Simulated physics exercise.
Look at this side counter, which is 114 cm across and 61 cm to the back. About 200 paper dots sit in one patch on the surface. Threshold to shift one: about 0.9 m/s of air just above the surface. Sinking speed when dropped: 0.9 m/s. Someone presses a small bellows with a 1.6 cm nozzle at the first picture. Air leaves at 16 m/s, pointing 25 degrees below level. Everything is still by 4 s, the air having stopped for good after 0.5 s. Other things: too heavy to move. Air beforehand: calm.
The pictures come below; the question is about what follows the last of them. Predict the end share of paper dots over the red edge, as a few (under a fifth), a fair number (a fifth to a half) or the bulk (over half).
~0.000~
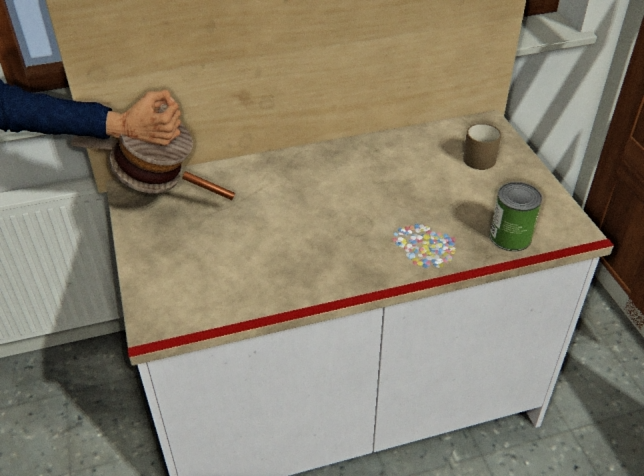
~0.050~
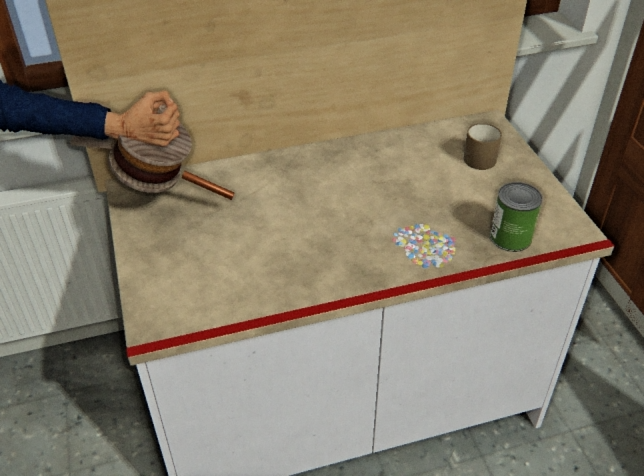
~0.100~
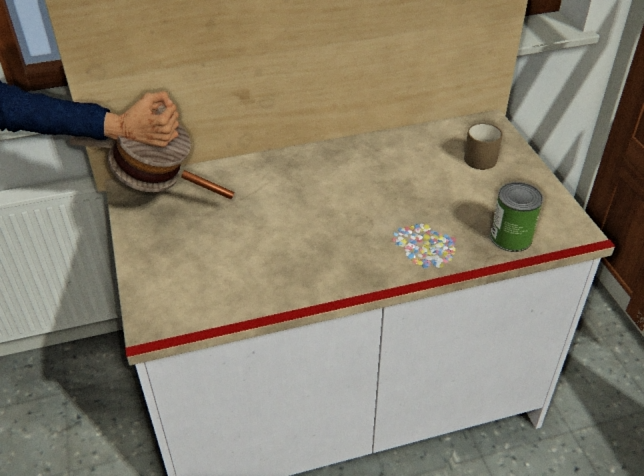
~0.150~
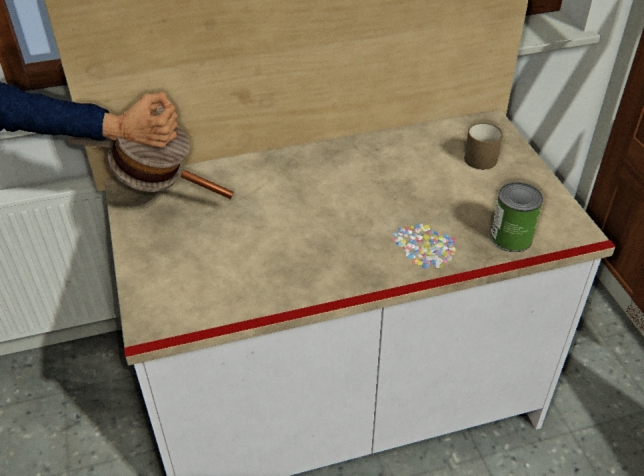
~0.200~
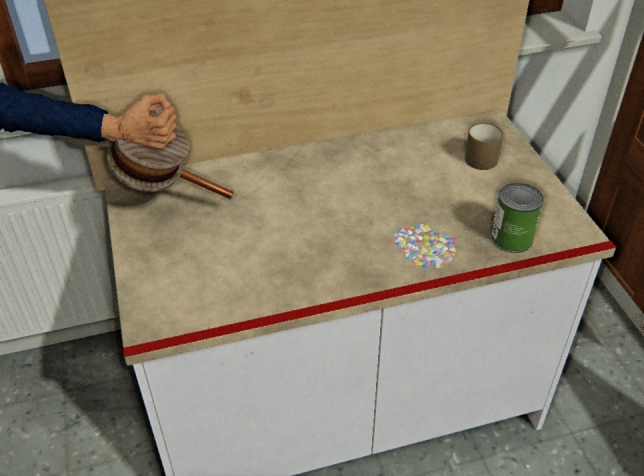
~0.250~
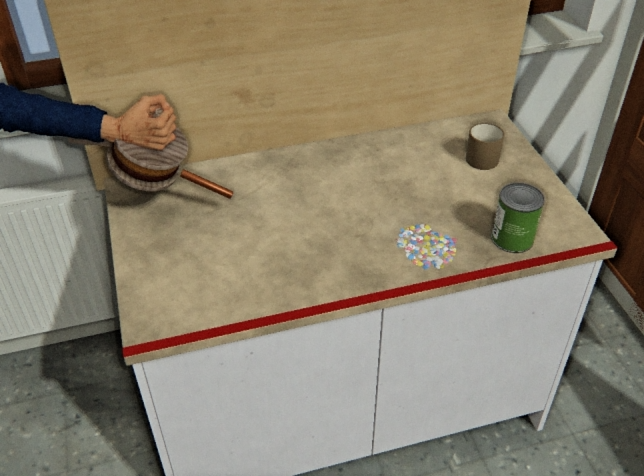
The paper dots over the red edge are the bulk, over half.
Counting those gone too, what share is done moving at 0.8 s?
About 30 per cent.
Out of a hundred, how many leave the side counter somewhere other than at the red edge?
Estimate: Near 0 %.
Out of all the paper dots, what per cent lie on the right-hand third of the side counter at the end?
10 %.
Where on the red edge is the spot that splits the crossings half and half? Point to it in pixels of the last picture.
Close to pixel (513, 272).
After 0.8 s, 88 % are over the red edge; 30 % are gone or lie where they will stay.
After 1.3 s, 88 % are over the red edge; 100 % are gone or lie where they will stay.
After 2.2 s, 88 % are over the red edge; 100 % are gone or lie where they will stay.
After 4.0 s, at the end, 88 % are over the red edge.
